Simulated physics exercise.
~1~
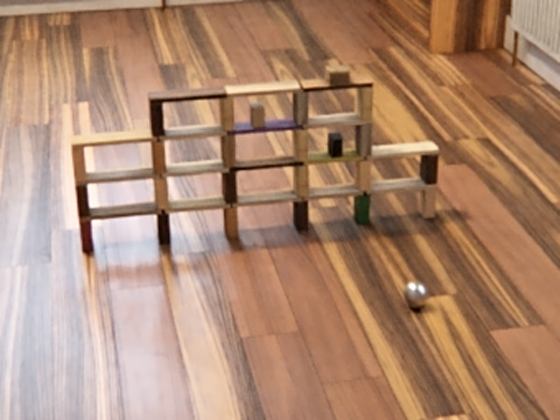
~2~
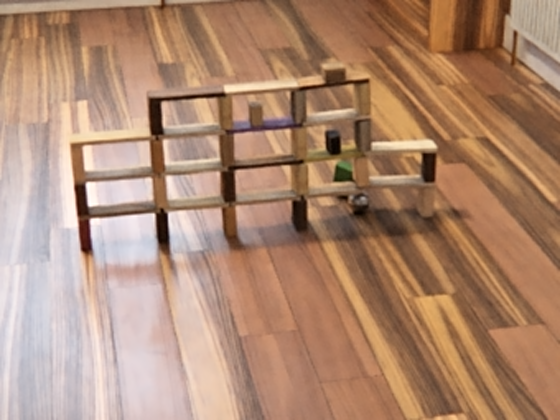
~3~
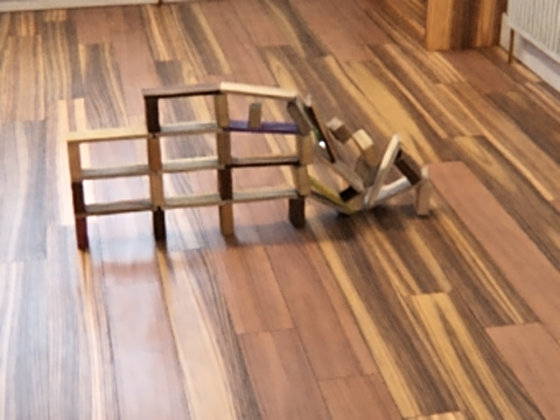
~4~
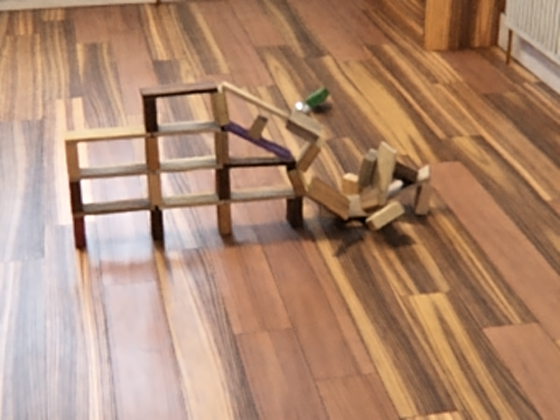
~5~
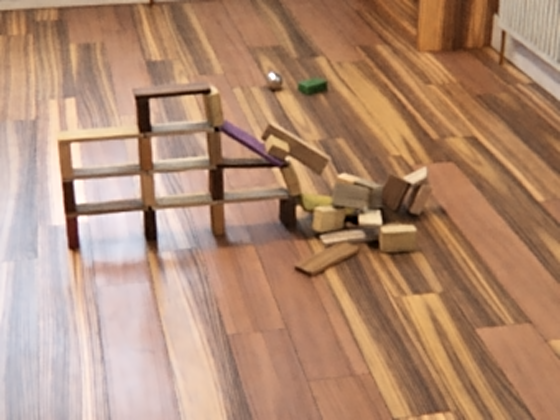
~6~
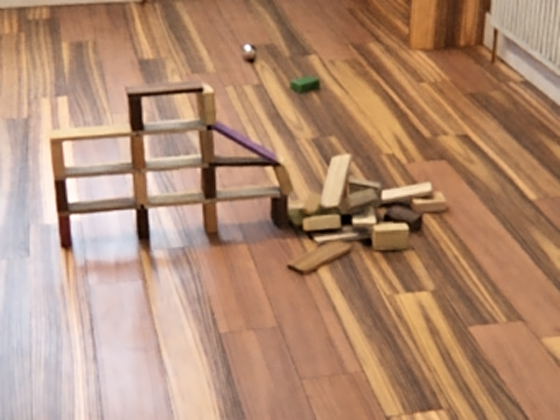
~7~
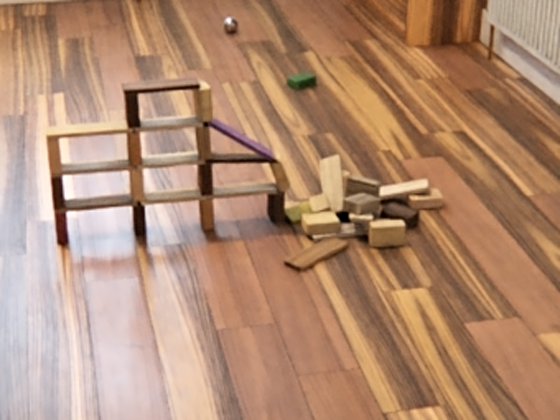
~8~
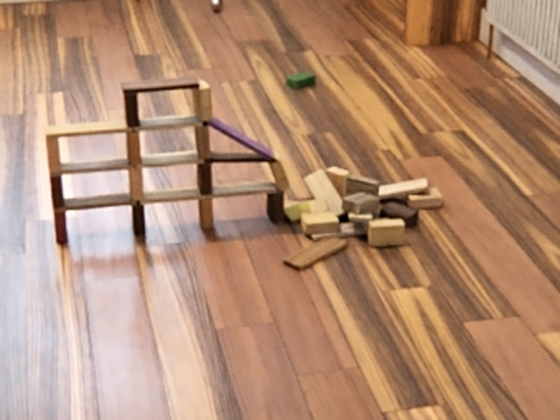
Wooden block structure losing its right side as a steel ball knocks out a green post and rolls away behind.
